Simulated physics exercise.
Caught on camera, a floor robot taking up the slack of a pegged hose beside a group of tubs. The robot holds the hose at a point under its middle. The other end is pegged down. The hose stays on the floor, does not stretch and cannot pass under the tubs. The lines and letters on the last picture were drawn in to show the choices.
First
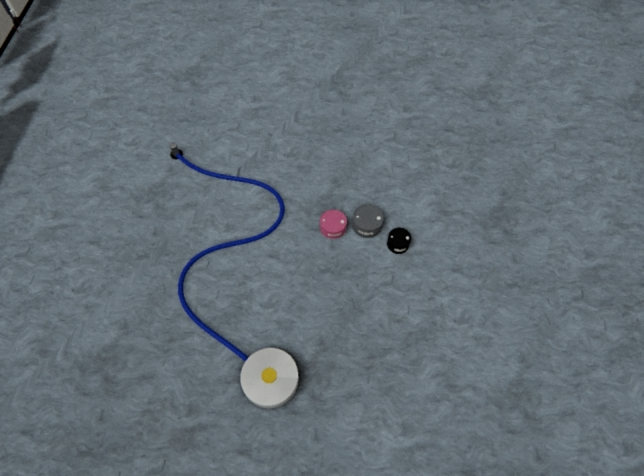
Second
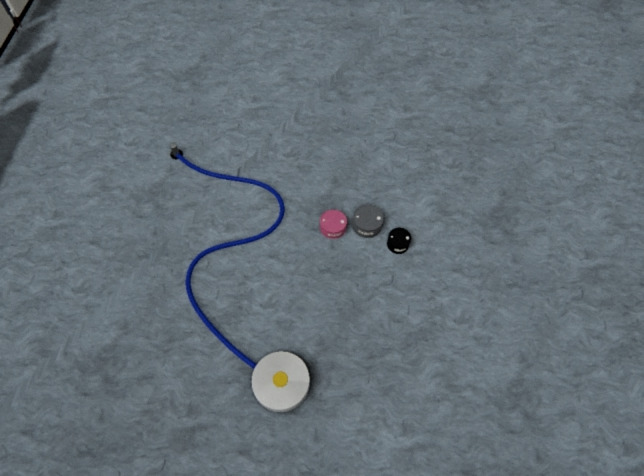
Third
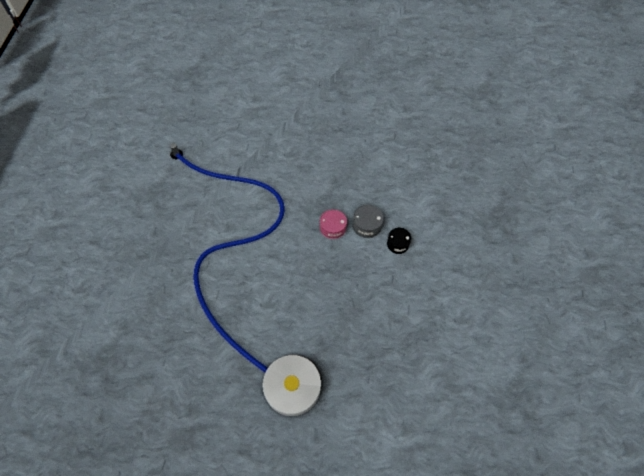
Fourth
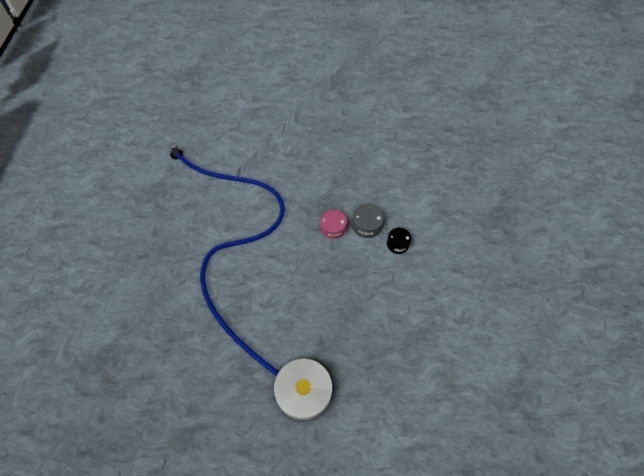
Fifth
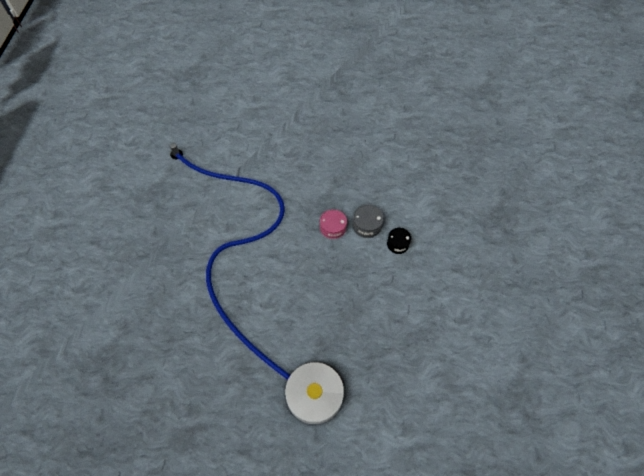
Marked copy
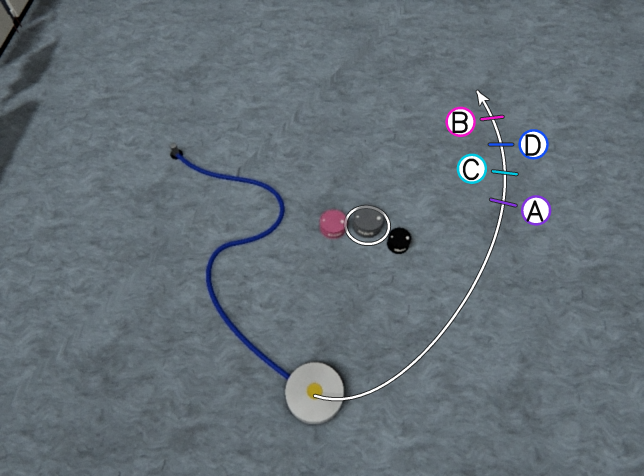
A round white robot with a yellow center slid slowly to the right and slightly downward, drawing the lower bend of a blue hose along with it, while the pink, grey and black tubs stayed still.
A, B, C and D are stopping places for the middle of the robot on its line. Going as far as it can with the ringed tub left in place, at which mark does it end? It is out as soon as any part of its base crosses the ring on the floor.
Mark C.
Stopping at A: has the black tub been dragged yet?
By then, no.
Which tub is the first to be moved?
The black one.
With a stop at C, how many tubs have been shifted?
One.
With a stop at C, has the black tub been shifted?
By then, yes.
On the marked copy, A at (503, 203); B at (492, 118); C at (505, 173); D at (501, 144); the ring at (367, 225); the route from (315, 396) via (488, 255) to (477, 92).
With C. Early on, robot (432, 343); grey tub (368, 221).
Further on, robot (493, 246); grey tub (368, 221).
At the end, robot (507, 168); grey tub (368, 221); black tub (395, 225); the grey tub is still in its ring.
As for the rest, A is safe but short; B drags the ringed tub to (363, 189); D drags the ringed tub to (365, 207).
